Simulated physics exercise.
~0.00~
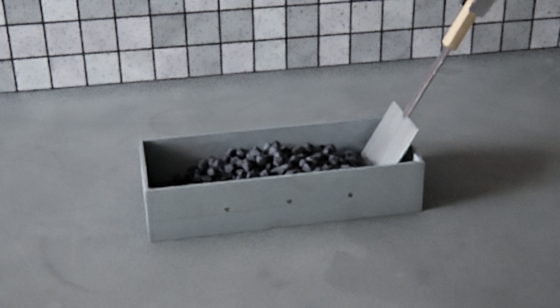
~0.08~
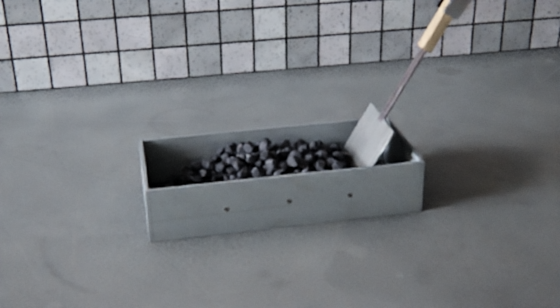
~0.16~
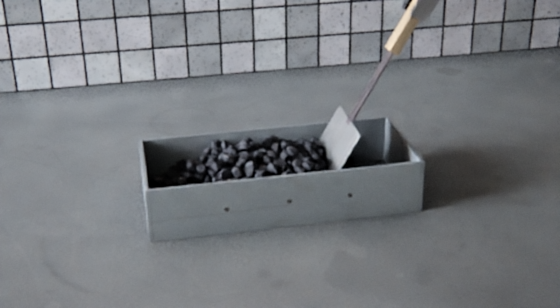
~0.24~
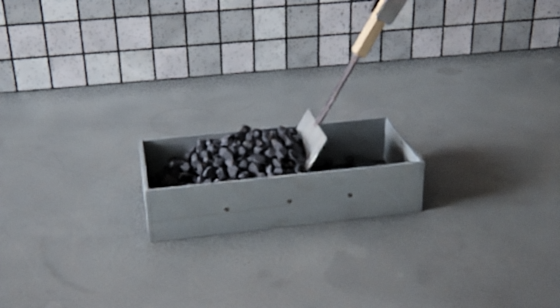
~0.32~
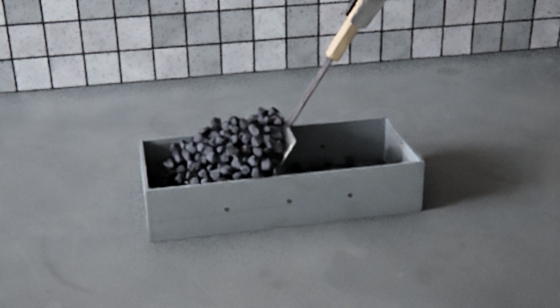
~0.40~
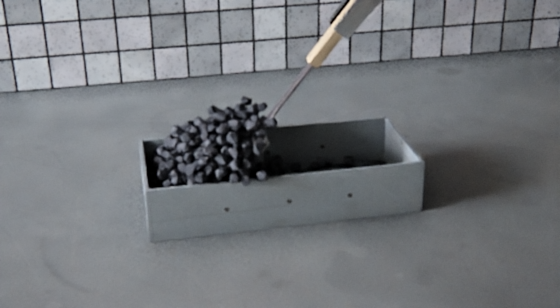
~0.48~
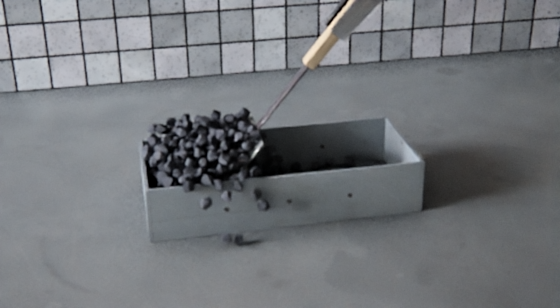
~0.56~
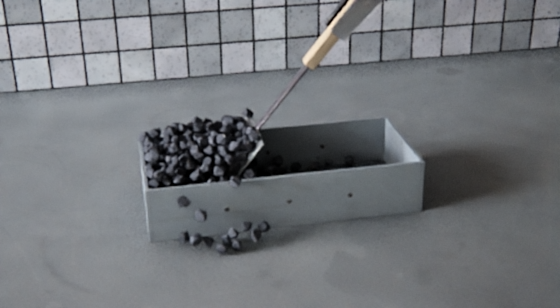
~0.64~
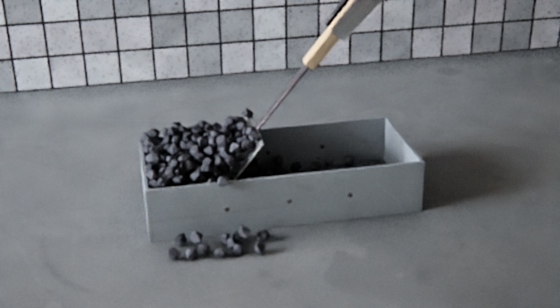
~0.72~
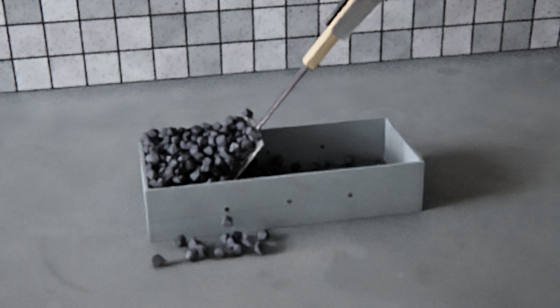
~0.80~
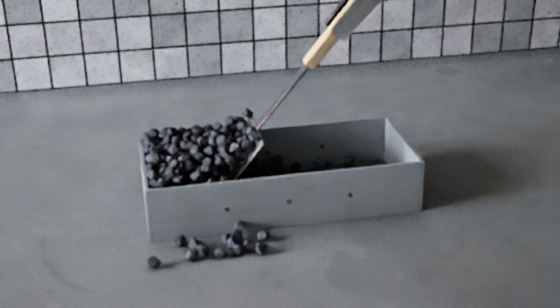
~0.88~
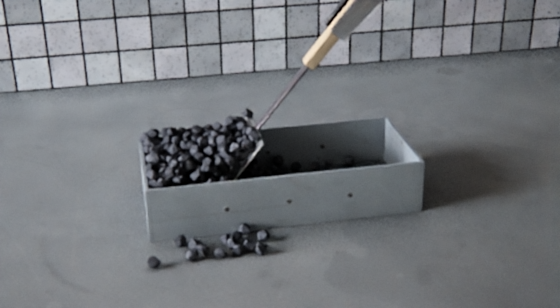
On a grey table, a spatula pushes dark pebbles left along a tray, spilling some over the front.
